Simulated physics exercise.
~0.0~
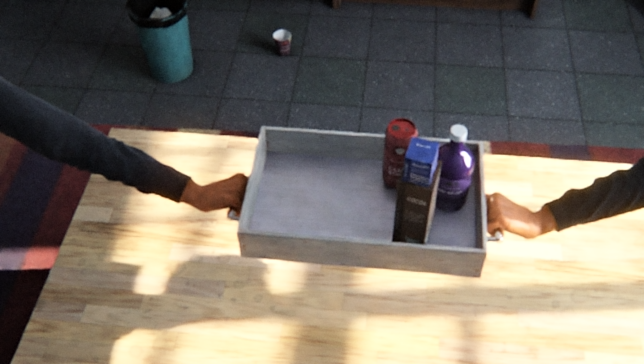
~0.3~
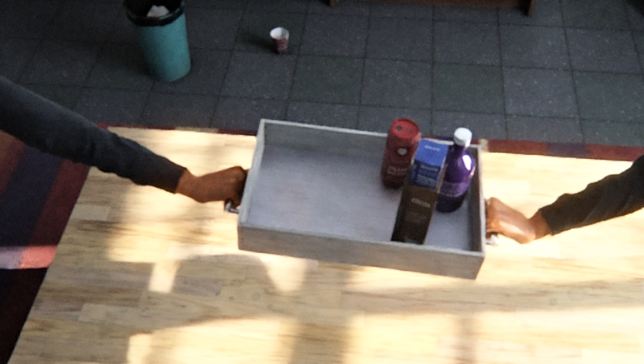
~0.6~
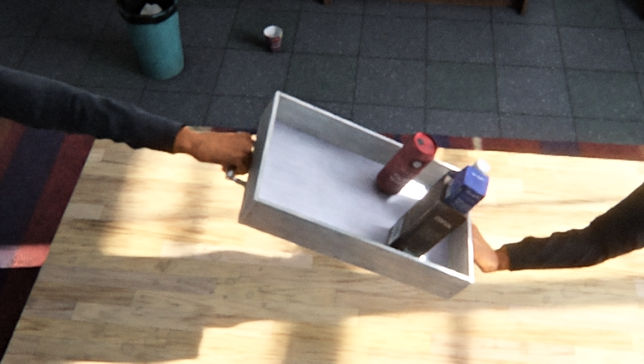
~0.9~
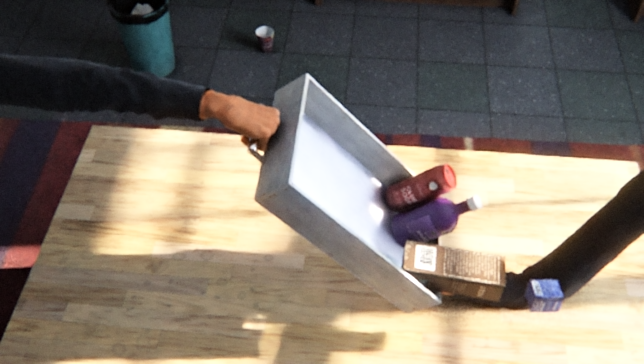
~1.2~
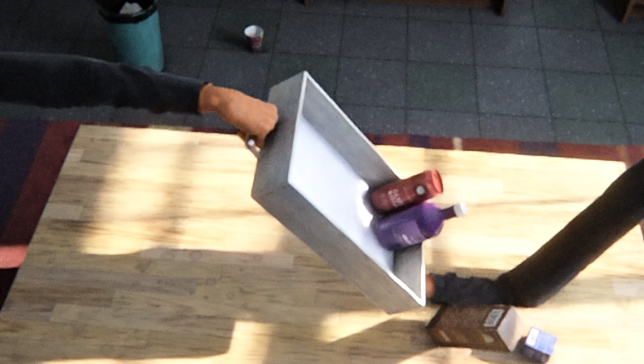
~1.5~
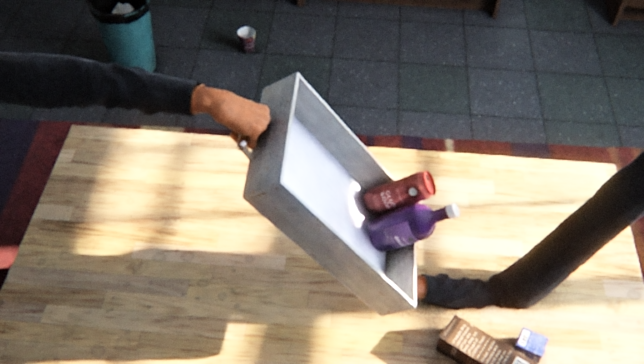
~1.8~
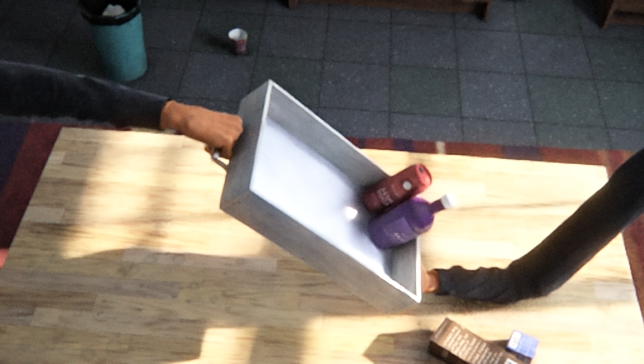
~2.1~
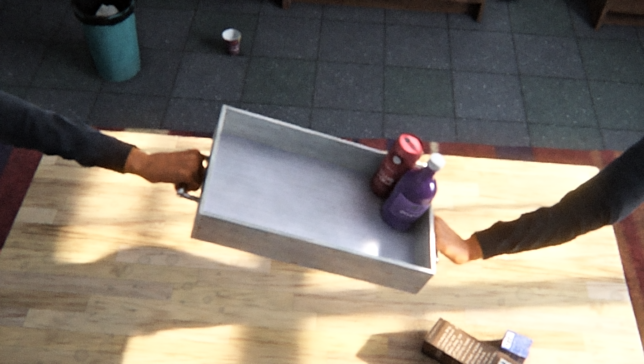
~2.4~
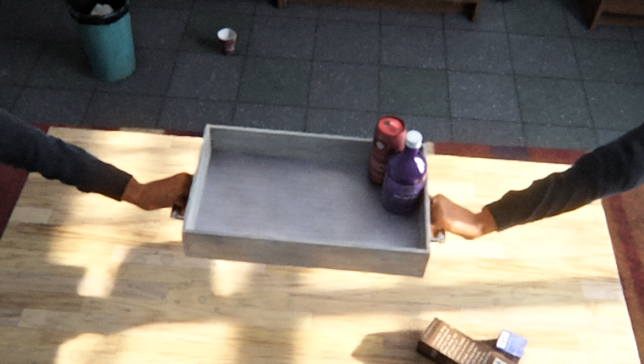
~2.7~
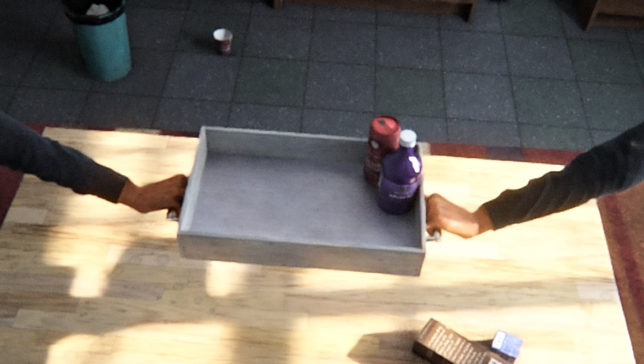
Over a wooden table, two hands tipped a shallow open crate steeply down to the right, and the blue and brown cartons slid out onto the tabletop; the hands then leveled it, with the purple bottle and red can still standing inside.
